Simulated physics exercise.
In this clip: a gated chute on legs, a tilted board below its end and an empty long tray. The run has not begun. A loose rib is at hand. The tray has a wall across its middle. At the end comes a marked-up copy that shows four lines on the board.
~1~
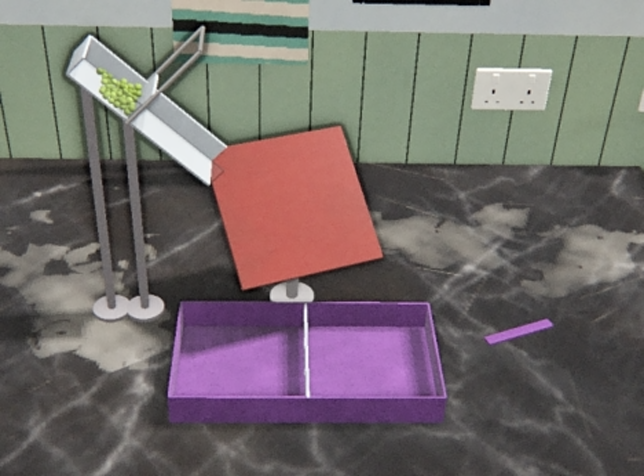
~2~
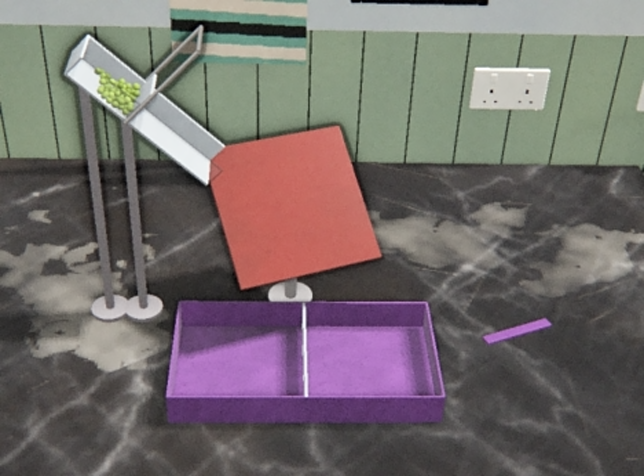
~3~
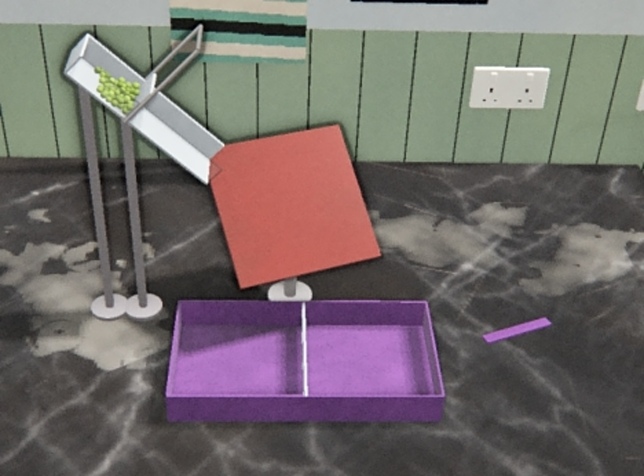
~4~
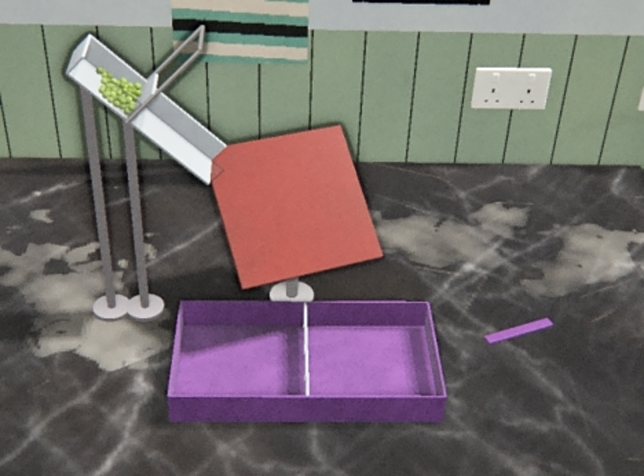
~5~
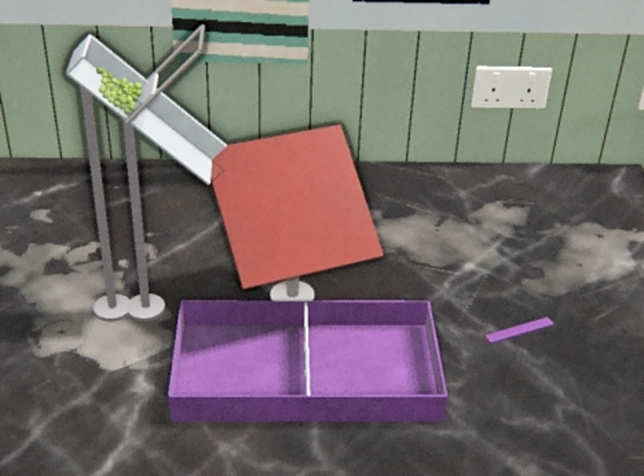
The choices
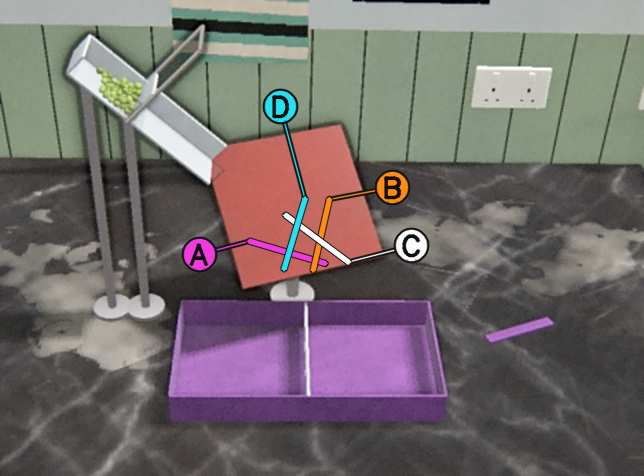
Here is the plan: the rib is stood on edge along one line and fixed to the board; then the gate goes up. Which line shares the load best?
The best line is B.
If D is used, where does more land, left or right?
Left.
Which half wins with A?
The right half.
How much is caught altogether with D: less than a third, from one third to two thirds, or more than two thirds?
More than two thirds.
On the marked copy, line A from (249, 241) to (325, 263); line B from (329, 199) to (313, 270); line C from (285, 215) to (348, 262); line D from (305, 198) to (284, 268).
With A, of what is caught, only a few in the left half, all but a few in the right.
With B, of what is caught, close to two thirds in the left half, close to a third in the right.
With C, of what is caught, a small share in the left half, the bulk in the right.
With D, of what is caught, all but a few in the left half, a small share in the right.
